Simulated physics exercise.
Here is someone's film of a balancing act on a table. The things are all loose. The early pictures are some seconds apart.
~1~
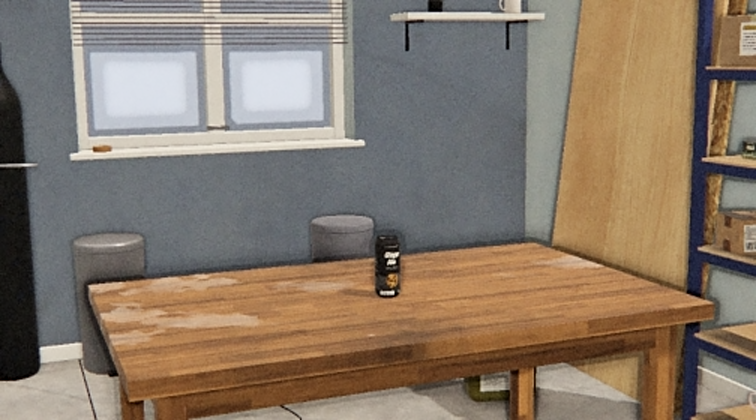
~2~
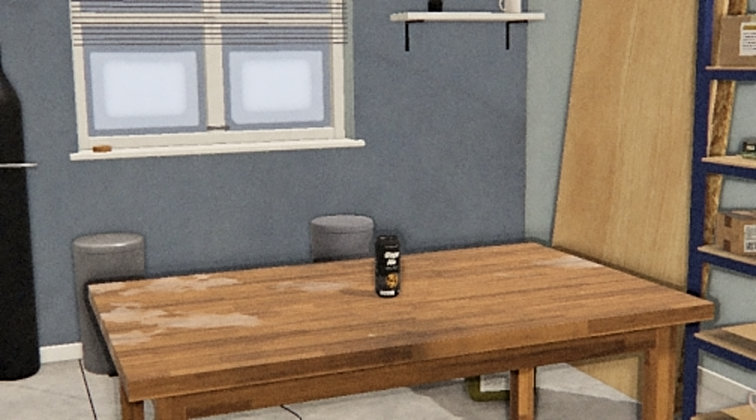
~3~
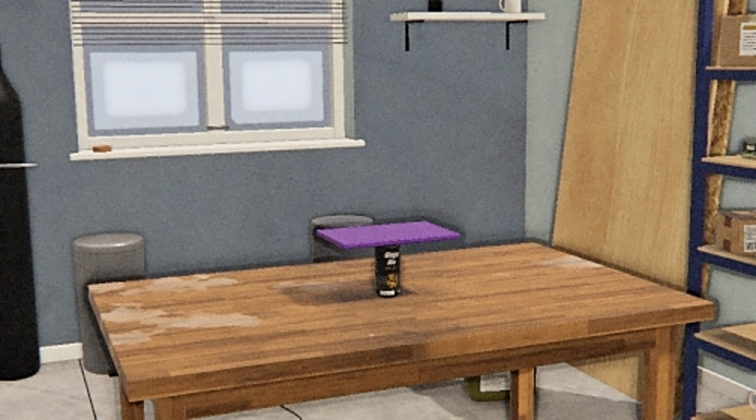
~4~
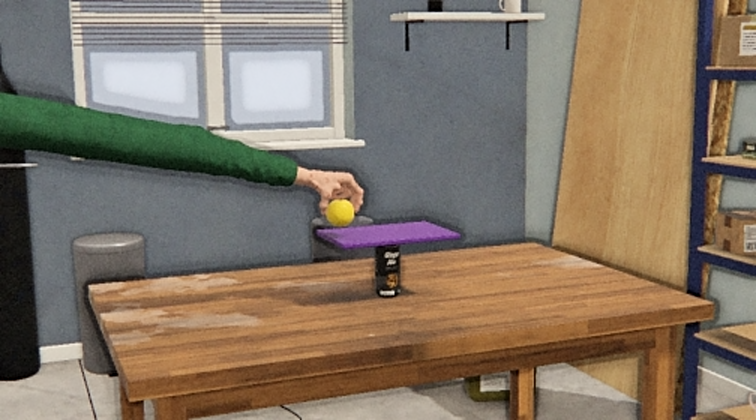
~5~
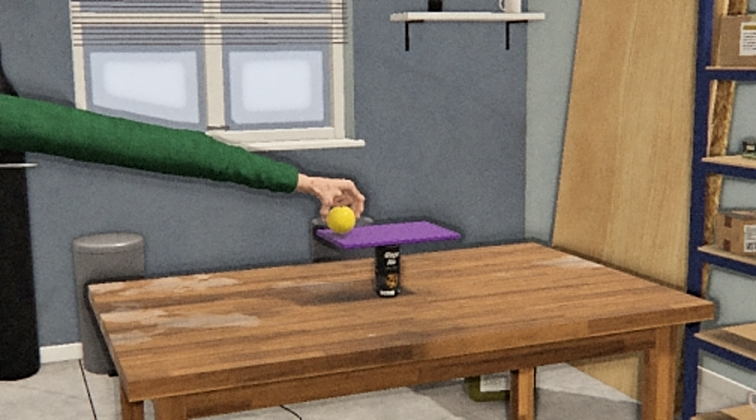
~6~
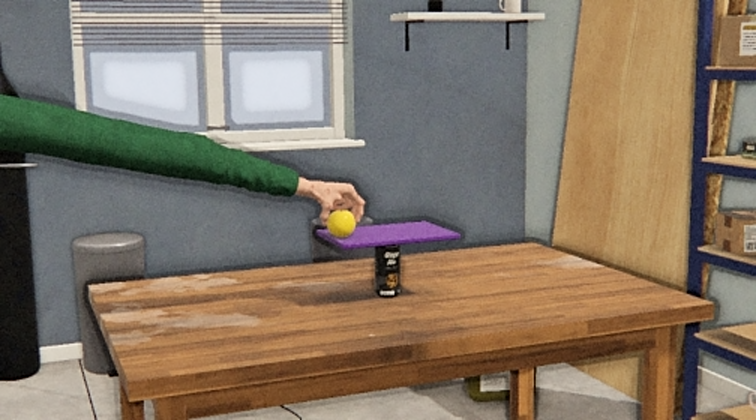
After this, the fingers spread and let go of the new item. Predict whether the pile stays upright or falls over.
The stack will not stay as built.
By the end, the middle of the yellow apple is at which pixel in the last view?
The object winds up at approximately (339, 290).
Then, 0.40 s after the last picture, yellow apple now fallen; purple lid tipped 65° from how it was.
Then, 0.70 s after the last picture, purple lid on its side.
At rest, fallen, purple lid and yellow apple; black can in place. Seen from the same camera at the end, yellow apple near (339, 290). The stack loses its balance.
